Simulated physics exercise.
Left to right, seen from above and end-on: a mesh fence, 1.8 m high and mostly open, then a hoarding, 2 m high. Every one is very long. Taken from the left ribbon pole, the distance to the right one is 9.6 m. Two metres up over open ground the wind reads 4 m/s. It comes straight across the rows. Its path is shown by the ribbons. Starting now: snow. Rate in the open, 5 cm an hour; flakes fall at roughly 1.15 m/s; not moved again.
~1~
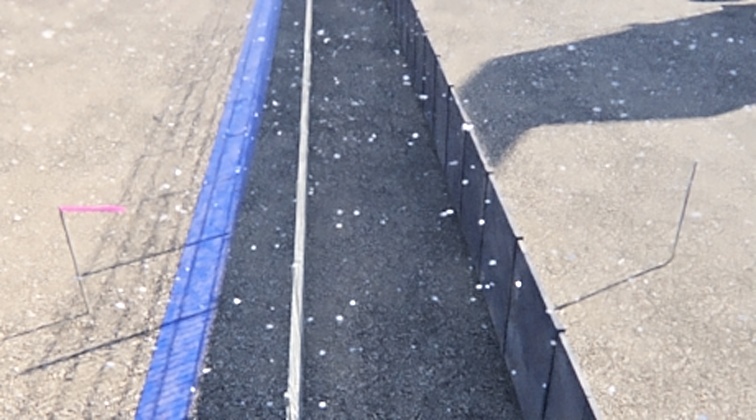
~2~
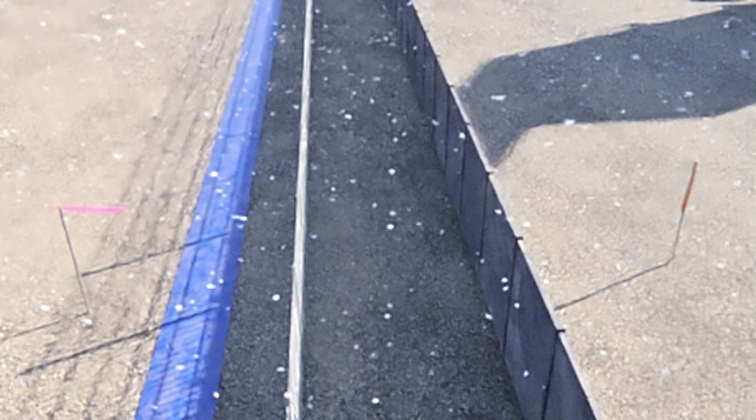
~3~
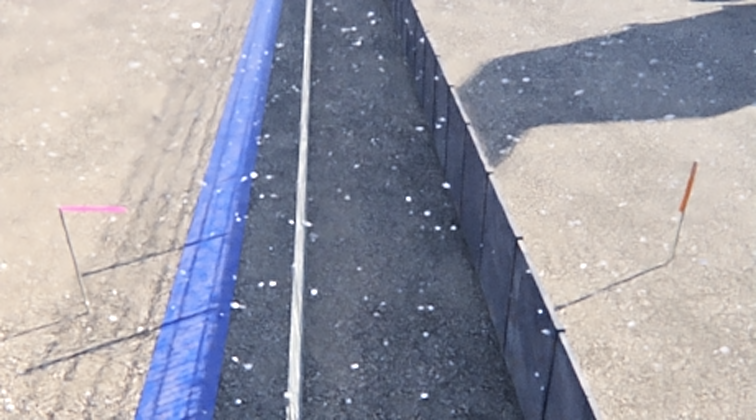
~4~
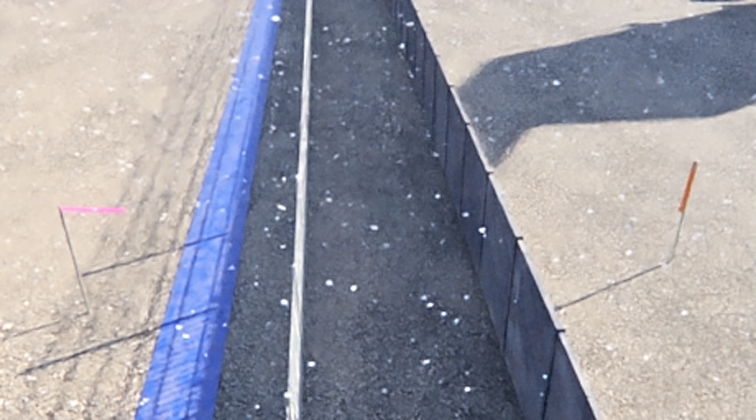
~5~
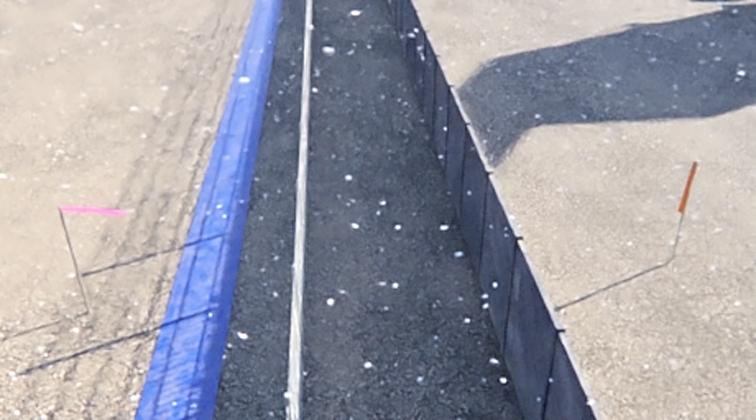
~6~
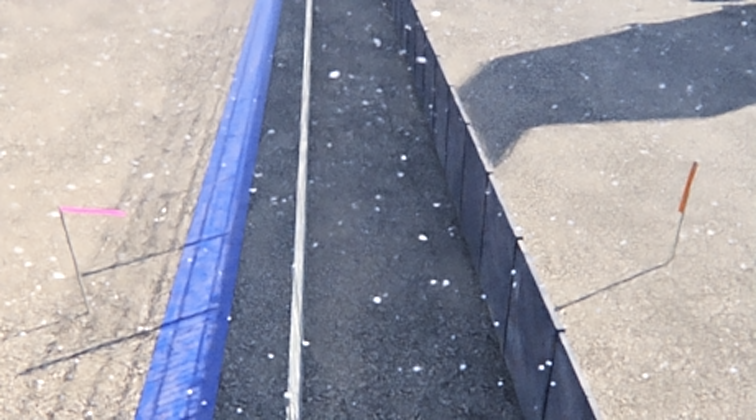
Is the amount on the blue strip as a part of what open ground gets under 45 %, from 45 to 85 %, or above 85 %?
On the blue strip it comes to over 85 % of the open-ground figure.
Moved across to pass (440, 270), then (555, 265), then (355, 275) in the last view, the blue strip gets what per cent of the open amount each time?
100 %, then 70 %, then 90 %.
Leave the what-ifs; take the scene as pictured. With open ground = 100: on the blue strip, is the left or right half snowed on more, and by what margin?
I'd go with the right-hand part, ahead by near 20 points.
10 minutes on, 8 mm on the blue strip, 8 mm in the open.
30 minutes on, 24 mm on the blue strip, 25 mm in the open.
60 minutes on, 48 mm on the blue strip, 50 mm in the open, so the blue strip has 96 % of the open amount; the left half of it has 87 %, the right half 105 %.
